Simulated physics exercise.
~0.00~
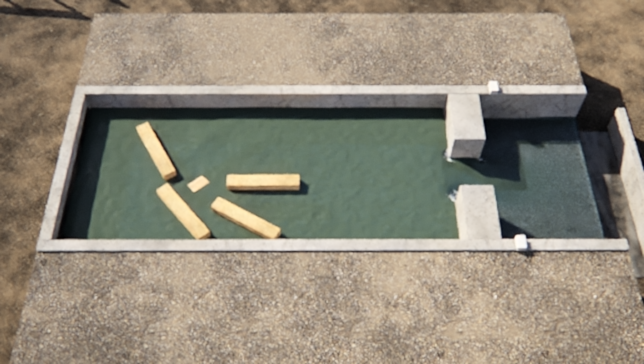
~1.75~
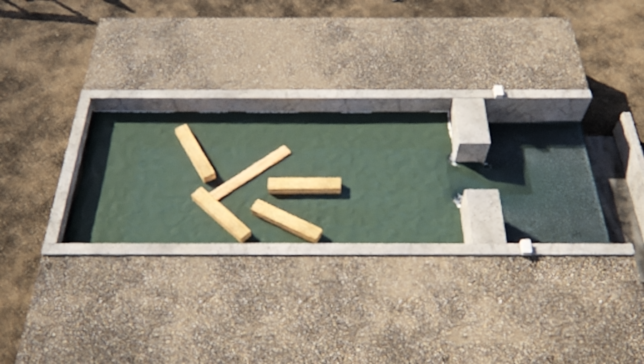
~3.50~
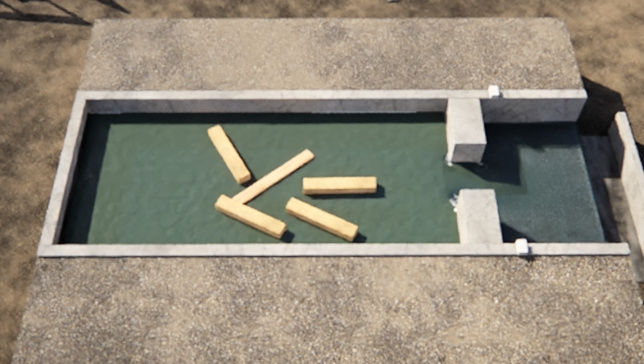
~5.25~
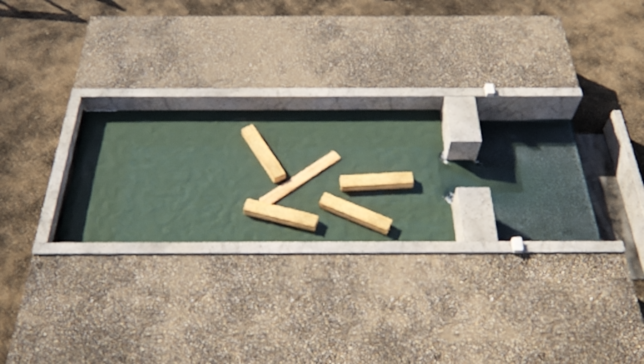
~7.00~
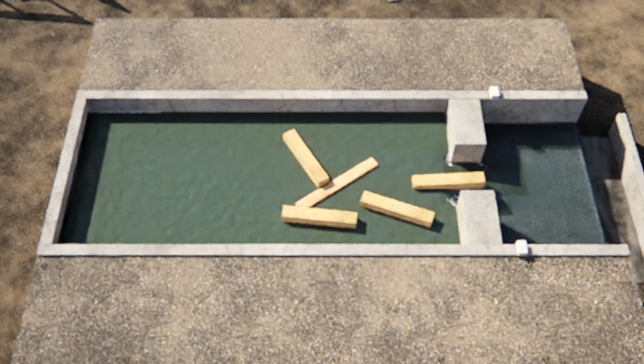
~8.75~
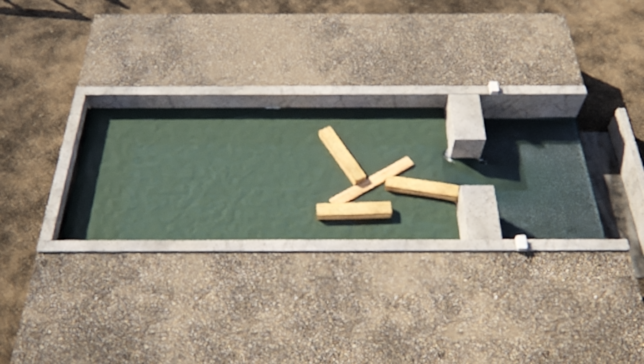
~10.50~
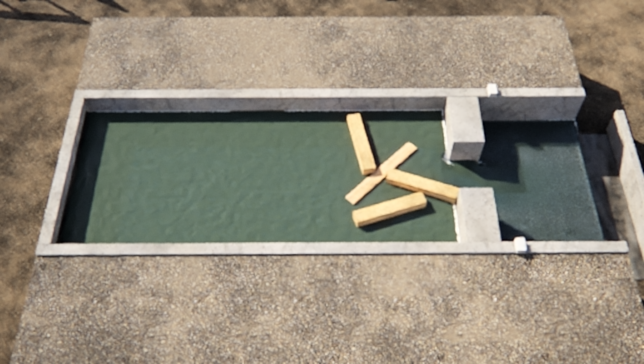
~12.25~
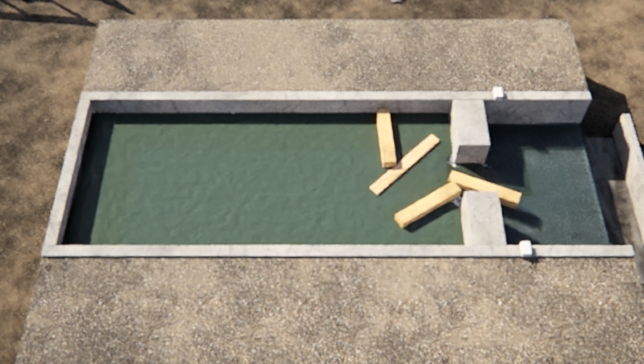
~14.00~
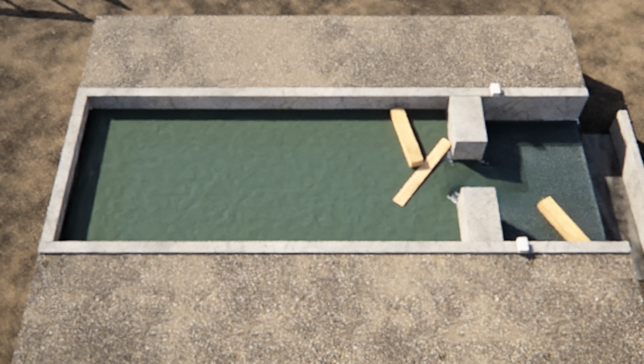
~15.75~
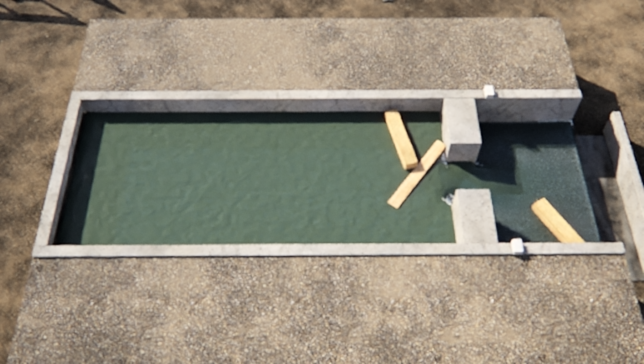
Pale wooden beams and a thinner plank drift to the right in a loose cluster on dark green water, inside a long concrete channel set in gravelly ground. One beam leads the way through the narrow gap between two concrete blocks and goes out of view. The rest bunch up before the gap, turning as they close in, until a second beam slips through and disappears as well. A third follows and comes to lie slanted near the lower right end. At the close, it stays there while the plank and another beam rest by the upper block.
